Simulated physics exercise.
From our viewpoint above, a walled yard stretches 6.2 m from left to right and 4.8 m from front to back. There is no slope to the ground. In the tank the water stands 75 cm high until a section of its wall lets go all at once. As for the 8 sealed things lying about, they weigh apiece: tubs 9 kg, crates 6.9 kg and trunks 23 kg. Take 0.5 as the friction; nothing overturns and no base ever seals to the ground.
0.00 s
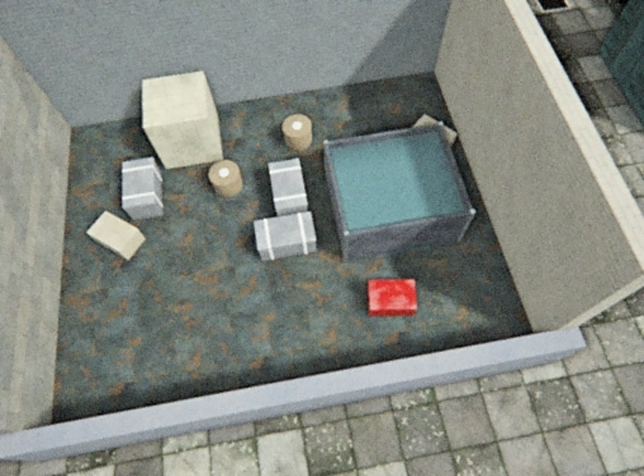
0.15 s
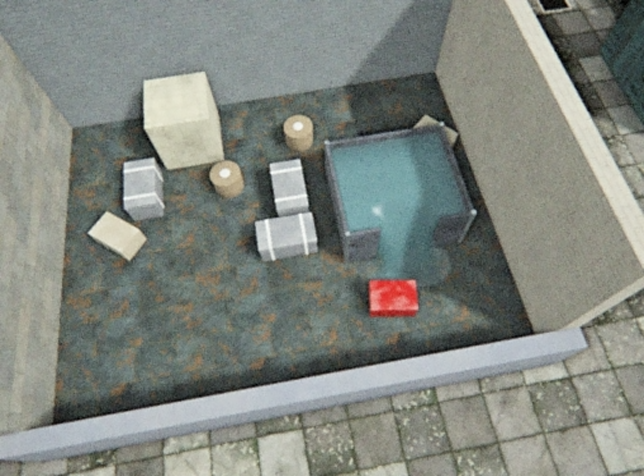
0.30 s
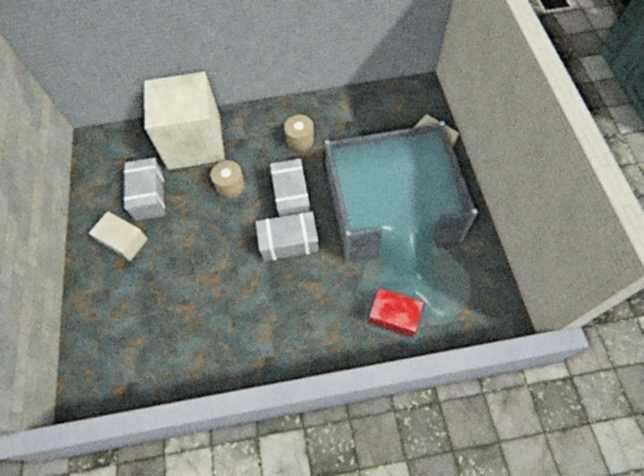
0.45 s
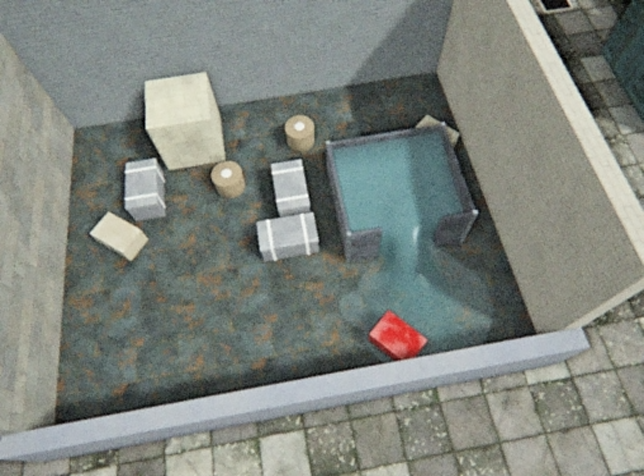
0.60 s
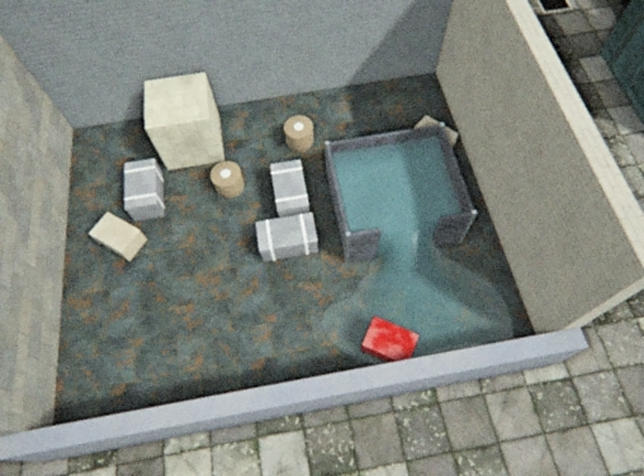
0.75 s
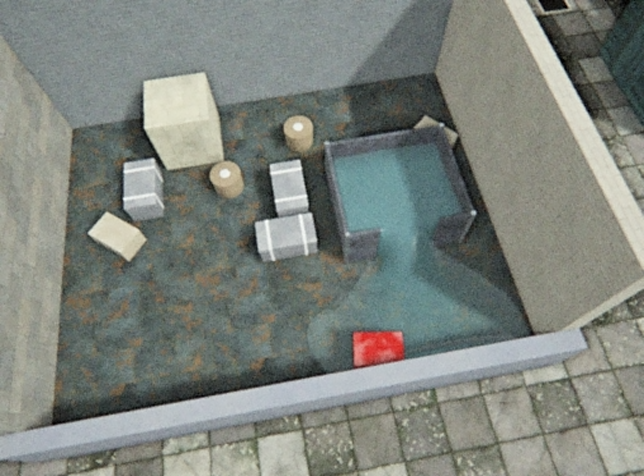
The clip opens on a walled yard seen from above, with boxes, round drum-like objects and a water-filled tank at right. Water pours through a gap in the tank's front and spreads across the floor, pushing the red crate toward the low front wall, while the other objects stay put.
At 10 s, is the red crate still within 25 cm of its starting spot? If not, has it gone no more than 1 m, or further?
Expect a big change in position.
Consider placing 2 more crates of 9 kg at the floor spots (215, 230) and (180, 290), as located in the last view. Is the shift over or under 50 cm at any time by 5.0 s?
Taking them in order, they end up smaller and greater.
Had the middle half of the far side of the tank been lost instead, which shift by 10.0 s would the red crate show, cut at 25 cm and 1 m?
From there, the red crate gets moved partway.
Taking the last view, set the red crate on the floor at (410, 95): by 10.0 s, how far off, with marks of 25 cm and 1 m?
Observed: Object goes well off.
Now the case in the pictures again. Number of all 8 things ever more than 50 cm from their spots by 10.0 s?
The answer here is 6.
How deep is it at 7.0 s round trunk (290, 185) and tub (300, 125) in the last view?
Some 3 cm at the first, some 4 cm at the second.
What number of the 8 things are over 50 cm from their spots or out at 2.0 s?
1 in all.
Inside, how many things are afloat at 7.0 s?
At that point I count 4.
After 2.0 s the red crate is near (163, 337), 3.0 m from its start, aground; 0 afloat.
After 4.5 s the red crate is near (82, 220), 4.5 m from its start, afloat; 2 afloat.
After 7.0 s the red crate is near (86, 137), 5.3 m from its start, afloat; 4 afloat.
After 10.0 s the red crate is near (120, 160), 4.5 m from its start, afloat; 7 afloat.
